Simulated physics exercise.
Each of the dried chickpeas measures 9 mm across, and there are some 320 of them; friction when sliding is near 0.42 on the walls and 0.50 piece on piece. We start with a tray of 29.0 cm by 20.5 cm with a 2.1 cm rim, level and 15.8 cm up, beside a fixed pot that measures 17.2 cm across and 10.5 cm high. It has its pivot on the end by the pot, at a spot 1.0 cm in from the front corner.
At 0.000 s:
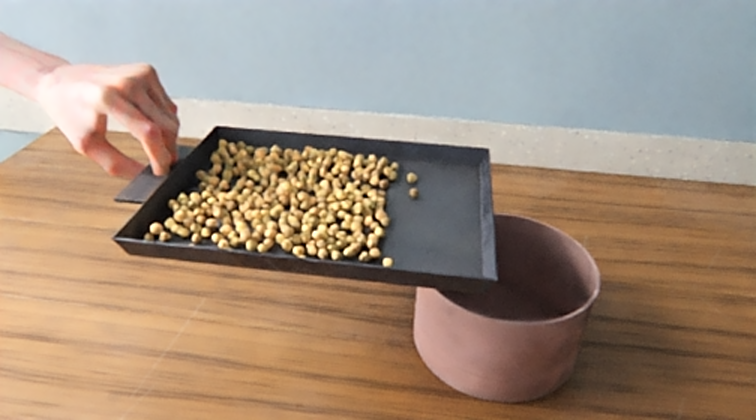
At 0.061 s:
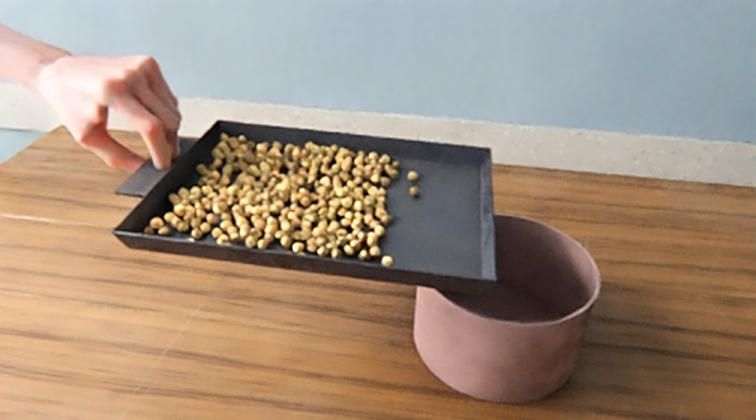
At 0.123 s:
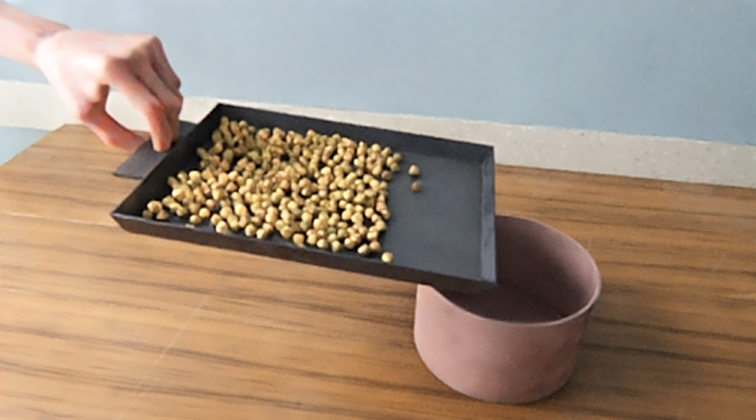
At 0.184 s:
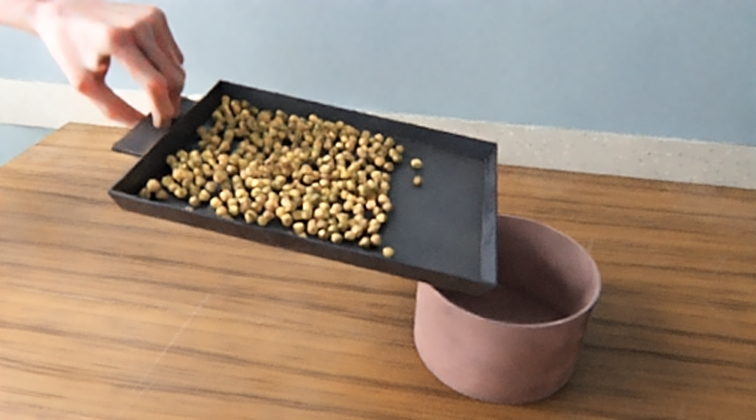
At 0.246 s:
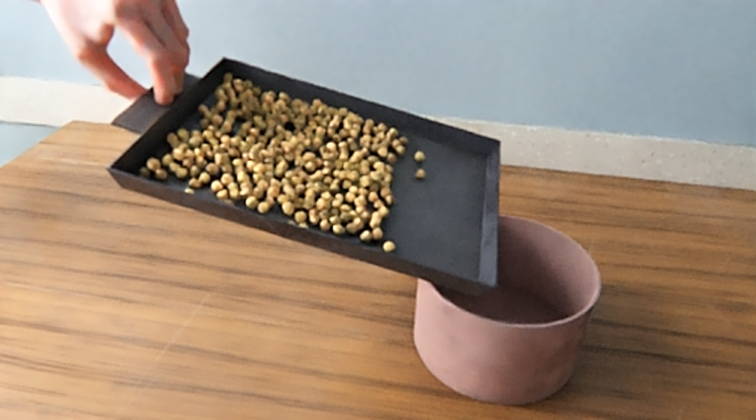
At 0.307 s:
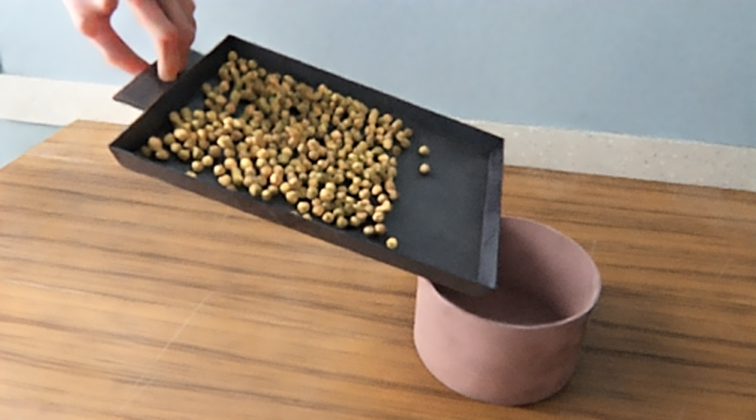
Dark tray of small round tan pieces tilting steadily as a hand raises its left end, right end above a pink pot.
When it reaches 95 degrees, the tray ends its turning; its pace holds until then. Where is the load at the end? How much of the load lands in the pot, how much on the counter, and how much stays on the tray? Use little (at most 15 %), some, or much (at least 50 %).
Pot - some, counter - much, tray - little.
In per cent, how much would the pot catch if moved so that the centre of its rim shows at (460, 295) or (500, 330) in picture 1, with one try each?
Estimates: 45 % and 85 %, in that order.
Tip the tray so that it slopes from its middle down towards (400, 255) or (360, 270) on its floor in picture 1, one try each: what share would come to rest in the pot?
0 and 0 %.
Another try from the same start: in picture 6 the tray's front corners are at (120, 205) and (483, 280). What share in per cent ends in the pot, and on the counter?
That works out as pot 0 and counter 100.
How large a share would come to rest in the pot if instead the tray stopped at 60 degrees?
10 per cent.
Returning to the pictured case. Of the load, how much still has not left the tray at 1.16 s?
It's roughly 60 percent.
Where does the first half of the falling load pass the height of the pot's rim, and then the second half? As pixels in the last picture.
It passes about (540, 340) first and (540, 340) afterwards.
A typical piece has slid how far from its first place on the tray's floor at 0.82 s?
Around 16 centimetres.
Then, at 0.82 s, tilt 54 degrees; the tray holds 95 %, the pot 0 %.
After 1.16 s, tilt 79 degrees; the tray holds 60 %, the pot 10 %.
Then, at 1.60 s, tilt 95 degrees; the tray holds 5 %, the pot 30 %.
By 2.3 s all is still; pot 35 %, counter 65 %, tray 0 %.
